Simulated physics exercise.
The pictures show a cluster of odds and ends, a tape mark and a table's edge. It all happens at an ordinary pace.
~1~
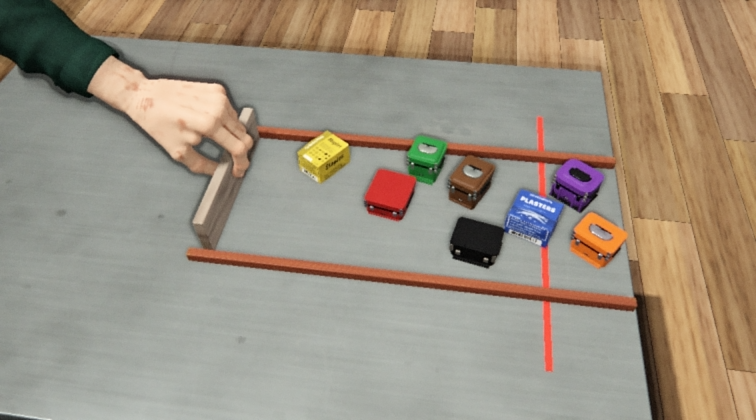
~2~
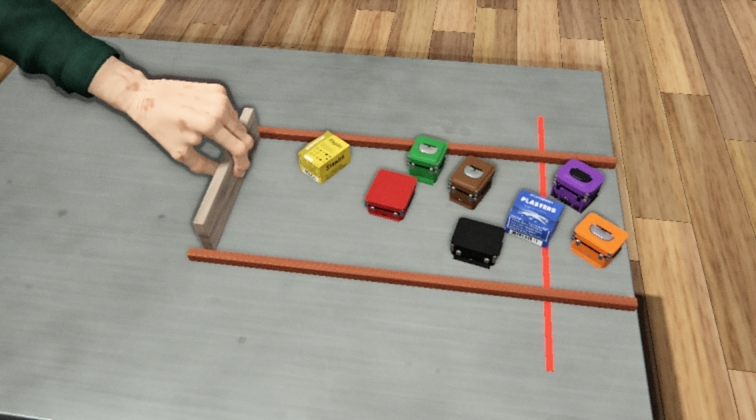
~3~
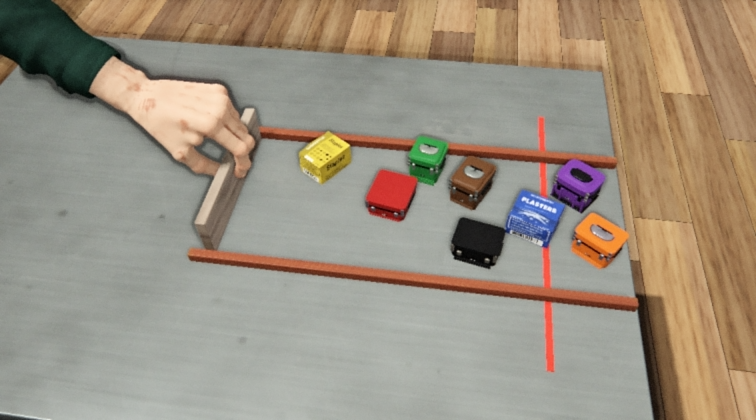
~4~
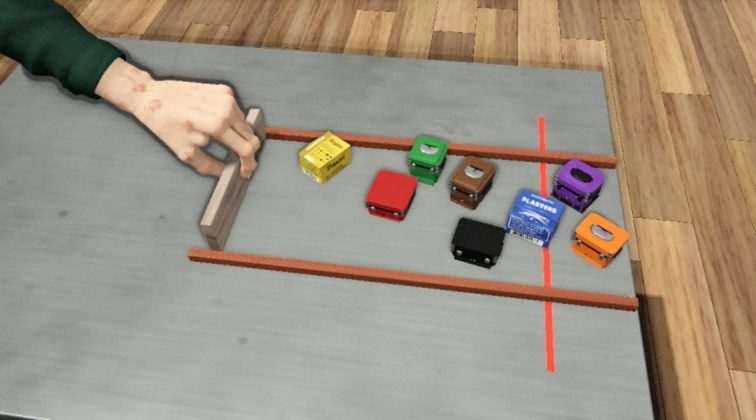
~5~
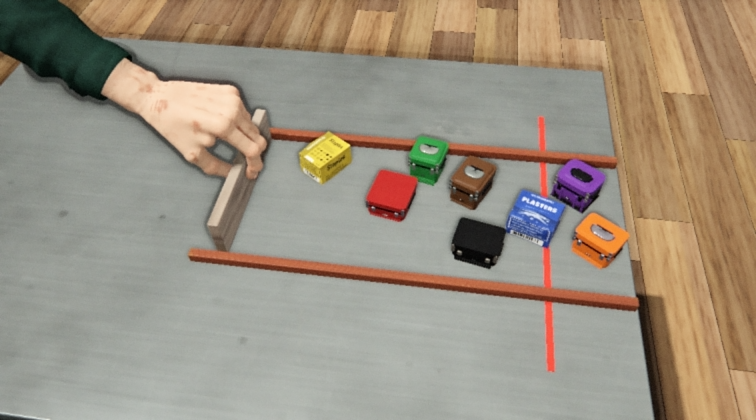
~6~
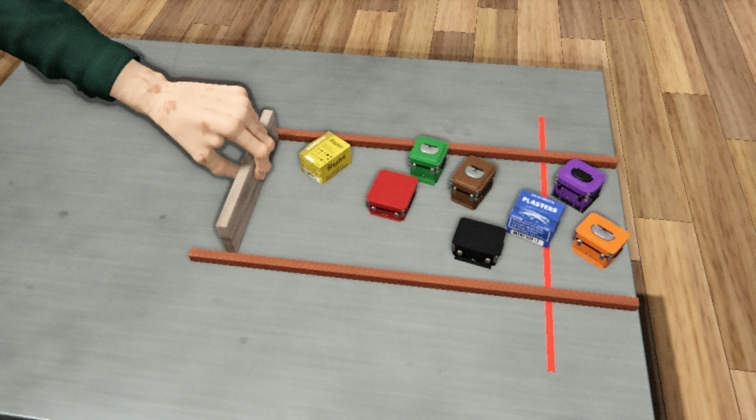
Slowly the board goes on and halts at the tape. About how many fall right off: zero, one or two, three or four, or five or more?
The number that fall off is one or two.
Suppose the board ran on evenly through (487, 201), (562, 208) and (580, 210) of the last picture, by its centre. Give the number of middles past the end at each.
It would be 0, 4 and 5.
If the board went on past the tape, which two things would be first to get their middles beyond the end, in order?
The order is the orange case, then the purple case.
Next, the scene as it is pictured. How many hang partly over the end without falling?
2 of them.
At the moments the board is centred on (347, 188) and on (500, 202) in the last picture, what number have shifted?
The counts are 1 and 8.
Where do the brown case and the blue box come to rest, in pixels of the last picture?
The brown case stops around (616, 199); the blue box around (621, 239).
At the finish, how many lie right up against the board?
3 of them.
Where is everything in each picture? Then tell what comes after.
In the first frame, orange case (597, 241); purple case (577, 185); blue box (533, 218); board (230, 176); tape (544, 222).
In the second frame, purple case (577, 185); black case (477, 243).
In the third frame, blue box (534, 219); brown case (472, 183).
In the fourth frame, orange case (598, 242); board (237, 177).
In the fifth frame, purple case (578, 185); green case (428, 160).
In the sixth frame, orange case (599, 242); purple case (578, 185); blue box (535, 219); board (251, 179); tape (546, 222).
Soon after, none off yet; orange case at rest near (599, 242); purple case at rest near (578, 185); blue box at rest near (535, 219).
After that, none off yet; orange case at rest near (599, 242); purple case at rest near (578, 185); blue box moving near (544, 224).
In the end, the number that fall off is one or two; gone, purple case and orange case.
